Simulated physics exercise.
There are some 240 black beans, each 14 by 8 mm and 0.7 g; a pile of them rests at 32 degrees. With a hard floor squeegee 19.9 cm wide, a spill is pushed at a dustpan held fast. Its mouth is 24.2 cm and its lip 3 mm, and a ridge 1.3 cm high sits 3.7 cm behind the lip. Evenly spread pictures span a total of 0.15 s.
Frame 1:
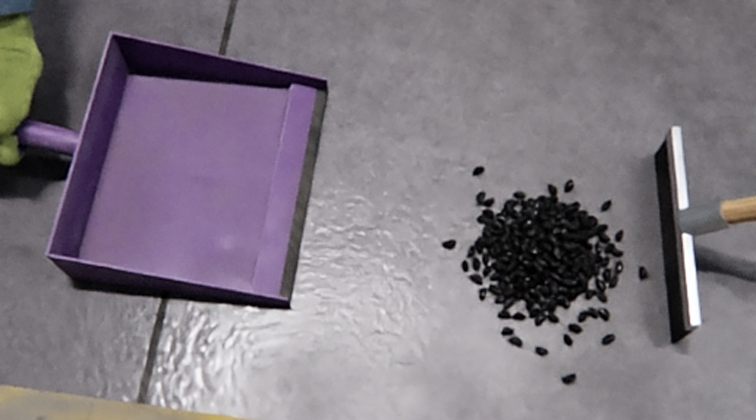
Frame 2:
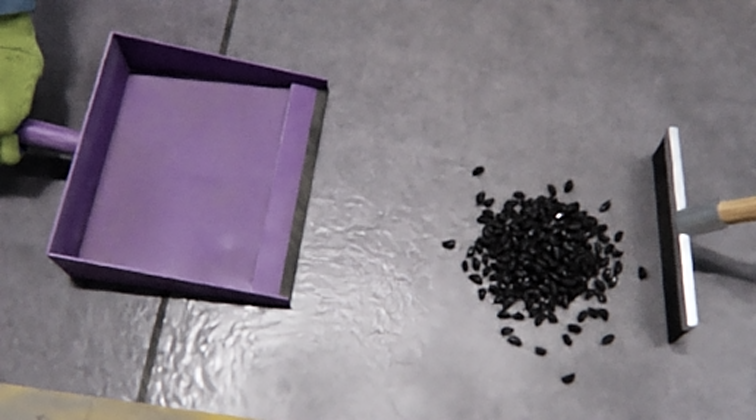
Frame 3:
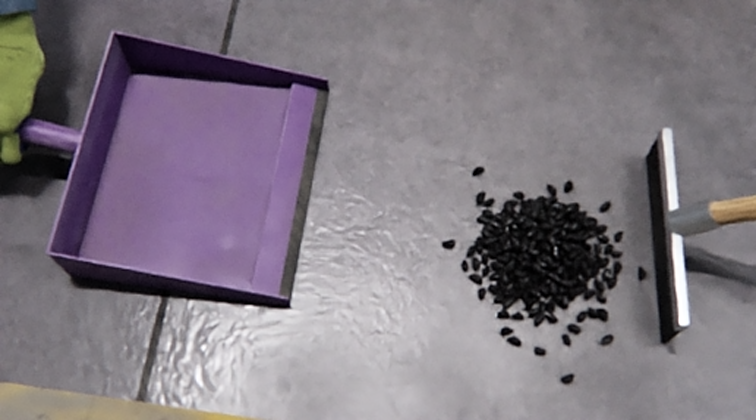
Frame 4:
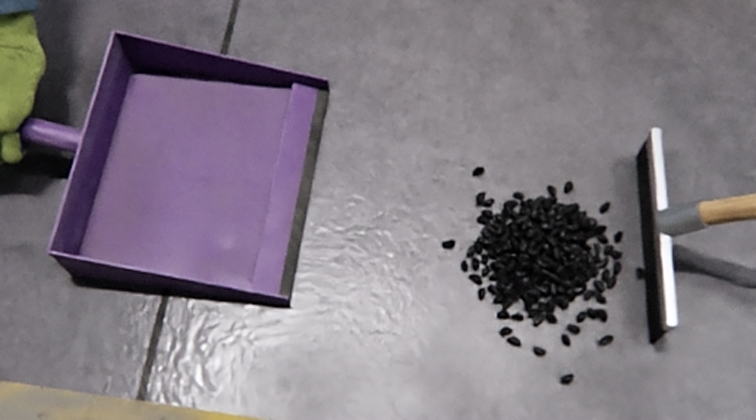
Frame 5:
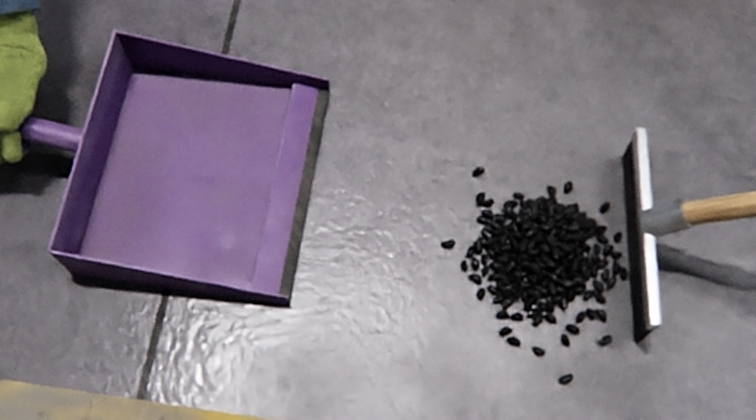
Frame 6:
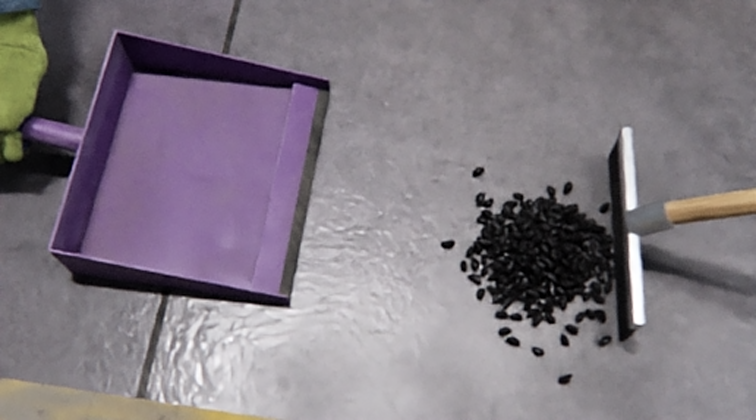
The clip shows a gloved hand holding a purple dustpan still on a gray floor while a squeegee with a wooden handle slides slowly left to the edge of a pile of black beans, shifting only a few.
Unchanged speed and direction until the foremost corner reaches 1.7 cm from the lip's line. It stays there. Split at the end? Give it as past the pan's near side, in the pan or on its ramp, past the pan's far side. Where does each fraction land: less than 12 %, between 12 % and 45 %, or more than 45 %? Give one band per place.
Near side: Odds are it gets a so-so share. Pan: Odds are it gets a so-so share. Far side: Odds are it gets a meagre share.
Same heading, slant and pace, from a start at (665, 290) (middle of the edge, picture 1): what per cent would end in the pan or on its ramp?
Something close to 35 percent.
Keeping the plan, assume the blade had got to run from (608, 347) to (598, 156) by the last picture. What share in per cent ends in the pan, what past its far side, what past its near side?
Pan: 20, far side: 0, near side: 45.
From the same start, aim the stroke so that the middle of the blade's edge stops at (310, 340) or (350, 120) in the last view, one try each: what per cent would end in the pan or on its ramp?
Close to 15 and 10 percent, in that order.
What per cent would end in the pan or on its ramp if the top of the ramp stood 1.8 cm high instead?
Near 35 per cent, then.
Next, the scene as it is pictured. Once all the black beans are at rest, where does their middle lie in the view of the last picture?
Est. centre at rest: (300, 243) px.
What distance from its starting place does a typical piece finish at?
Some 26 cm.
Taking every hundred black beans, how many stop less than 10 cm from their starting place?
I'd estimate roughly 5 per cent.
Then, 0.29 s after the last picture, middle of the blade 17 cm from the lip; 0 % over the lip, far side 0 %, near side 10 %.
Then, 0.49 s after the last picture, middle of the blade 8 cm from the lip; 0 % over the lip, far side 0 %, near side 15 %.
Then, 0.80 s after the last picture, middle of the blade 3 cm from the lip; 40 % over the lip, far side 0 %, near side 20 %.
In the end, near side 20 %, pan 40 %, far side 0 %, in front of the lip or behind the blade 40 %.
